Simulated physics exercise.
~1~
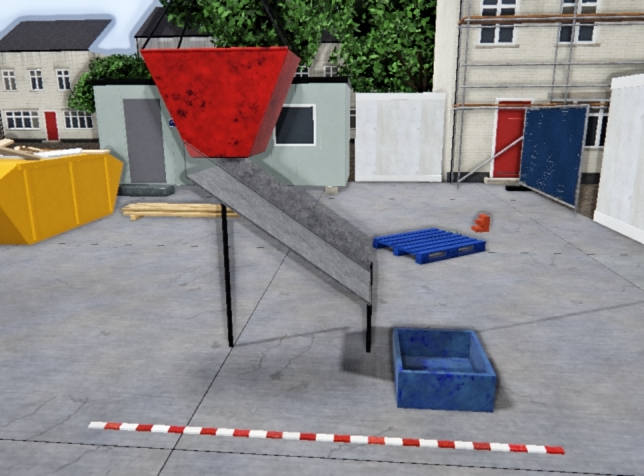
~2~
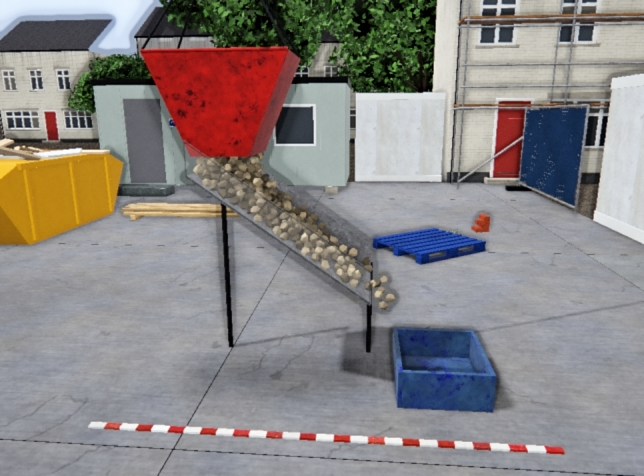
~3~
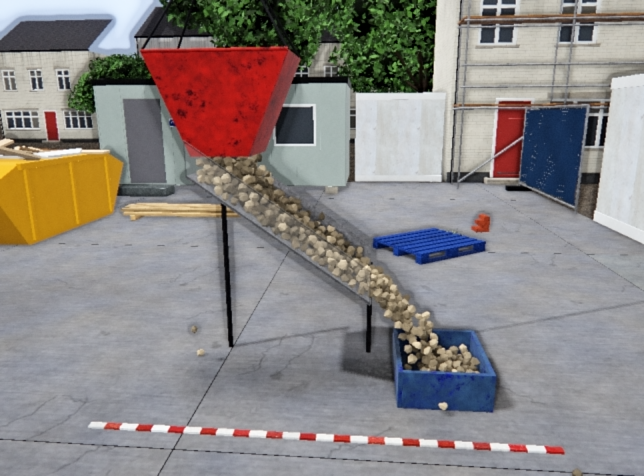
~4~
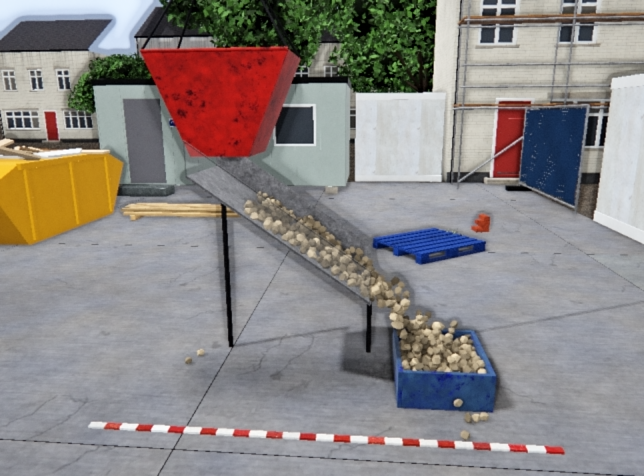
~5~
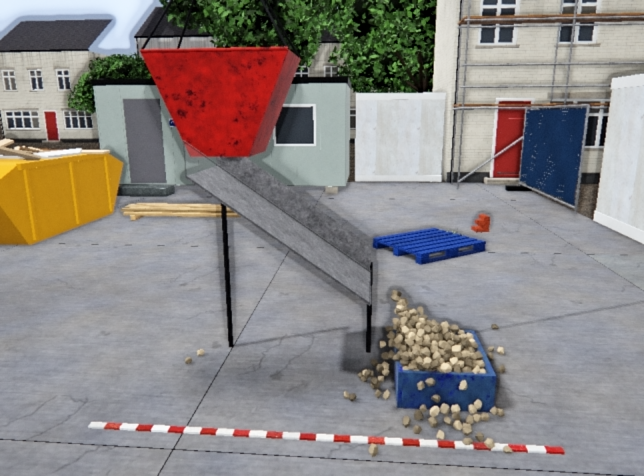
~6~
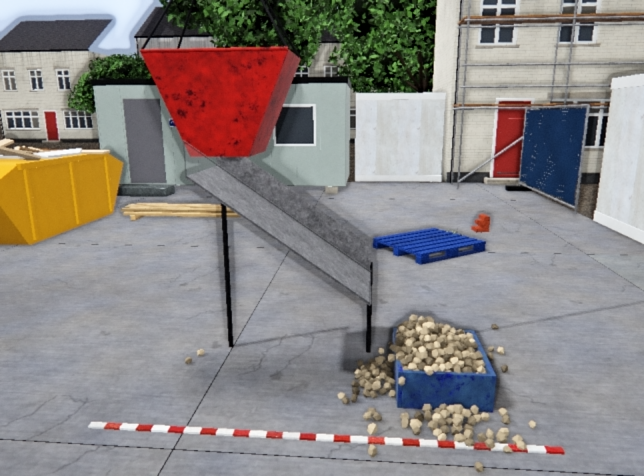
In the video, pale stones pour from a red skip onto a sloping steel chute, slide down to the right and drop into a blue bin in a paved yard. The chute empties, leaving the bin heaped with stones and others scattered on the ground around it.
